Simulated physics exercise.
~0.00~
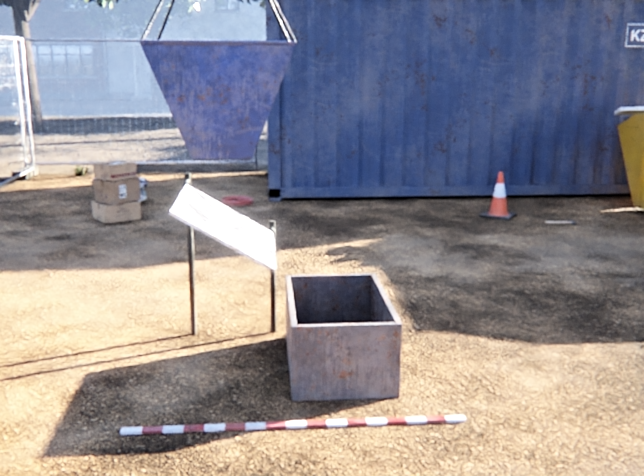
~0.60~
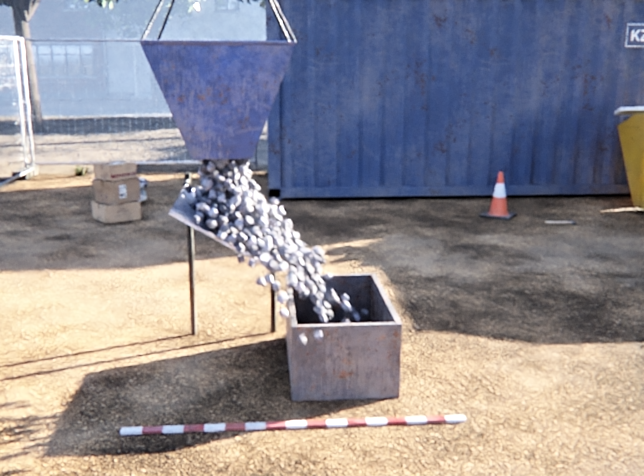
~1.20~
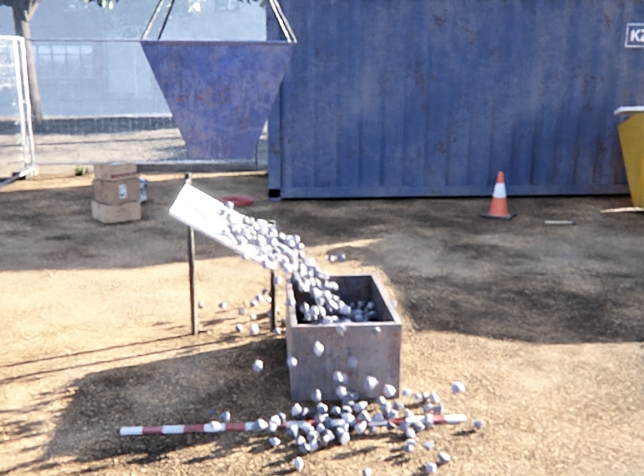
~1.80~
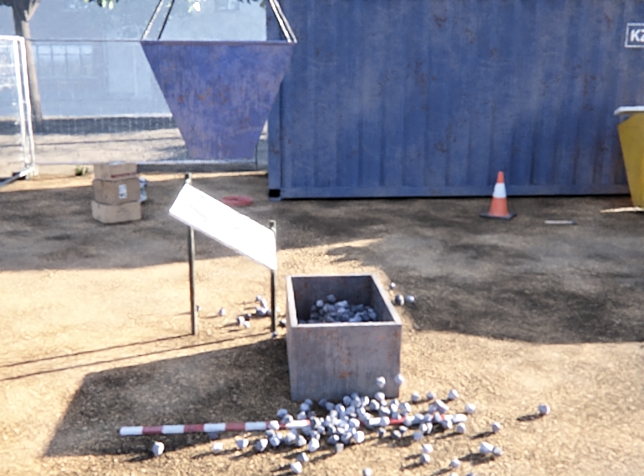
A hanging skip drops grey stones down a sloping plate, mostly into an open bin.
